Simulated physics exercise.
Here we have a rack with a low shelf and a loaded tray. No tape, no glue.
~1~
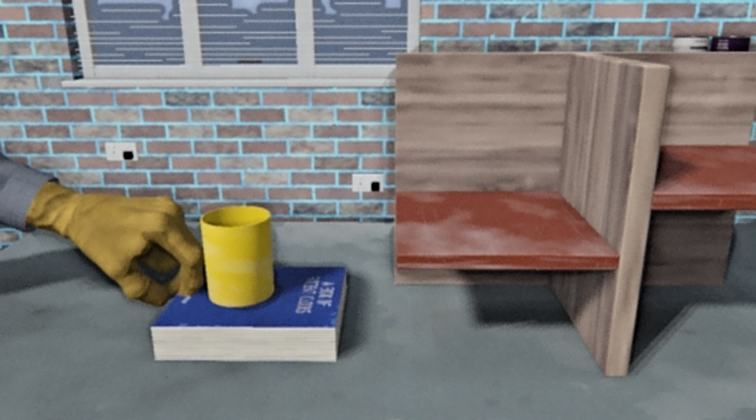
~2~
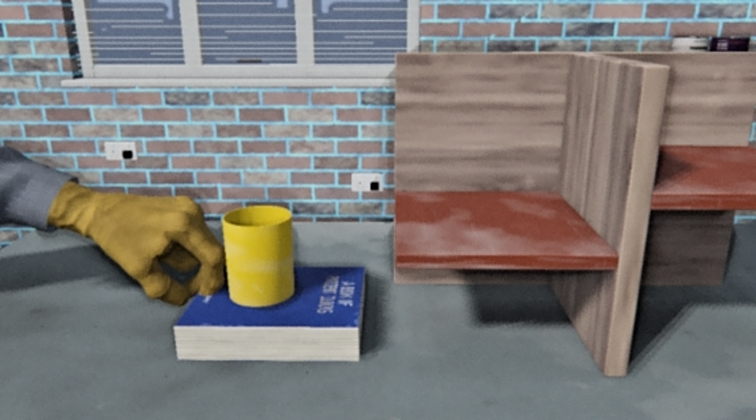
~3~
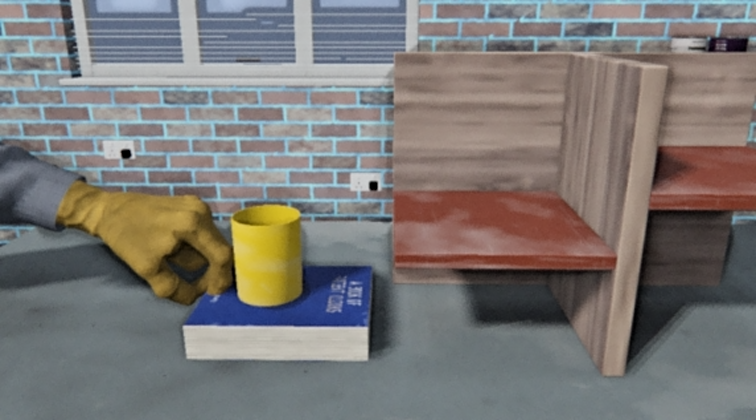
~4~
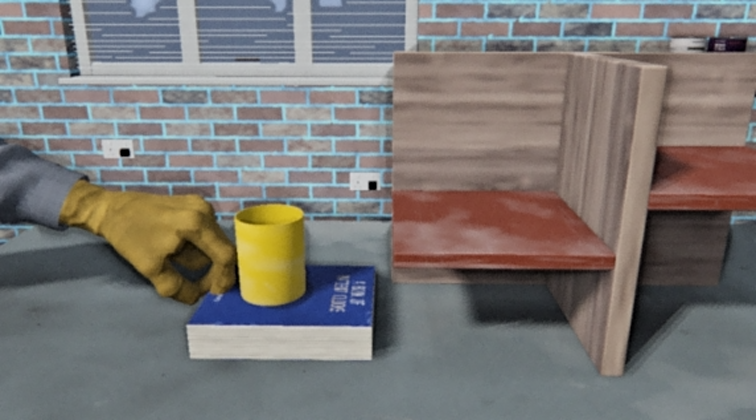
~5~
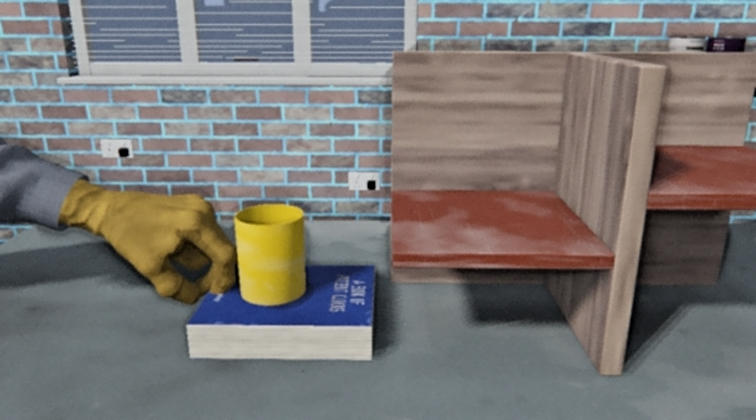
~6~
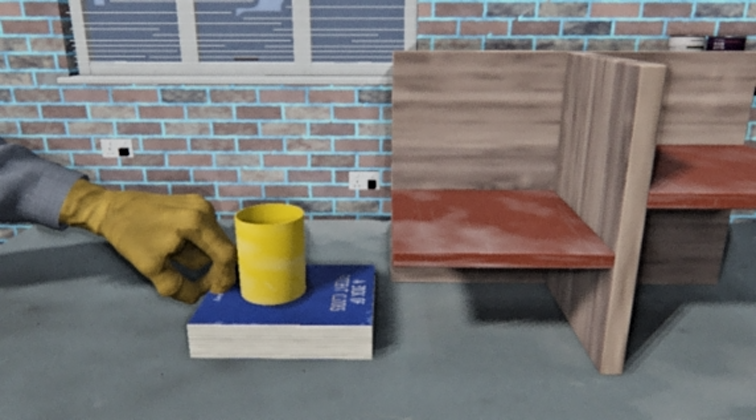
A gloved hand in mustard yellow, with a grey sleeve, reaches in from the left and slides a blue book carrying a yellow beaker a short way right across a grey surface. Behind are a brick wall and a window, with a wooden rack and its reddish-brown shelf at right, seen from the front and slightly above. The movement slows to almost nothing, the beaker staying upright, while the view stays nearly still.
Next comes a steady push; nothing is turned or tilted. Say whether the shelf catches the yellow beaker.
As it turns out, the yellow beaker strikes the shelf.
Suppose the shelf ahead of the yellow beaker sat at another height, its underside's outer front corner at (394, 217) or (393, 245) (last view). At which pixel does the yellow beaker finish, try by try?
Near (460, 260) and (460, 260).
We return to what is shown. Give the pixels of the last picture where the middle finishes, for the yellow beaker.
Roughly at (313, 293).
Then, 1.80 s past the last view, yellow beaker leaning 5° off how it started near (360, 253).
Then, 2.26 s past the last view, yellow beaker leaning 41° off how it started near (360, 263).
Finally, the yellow beaker gets scraped off its spot, near (314, 293).
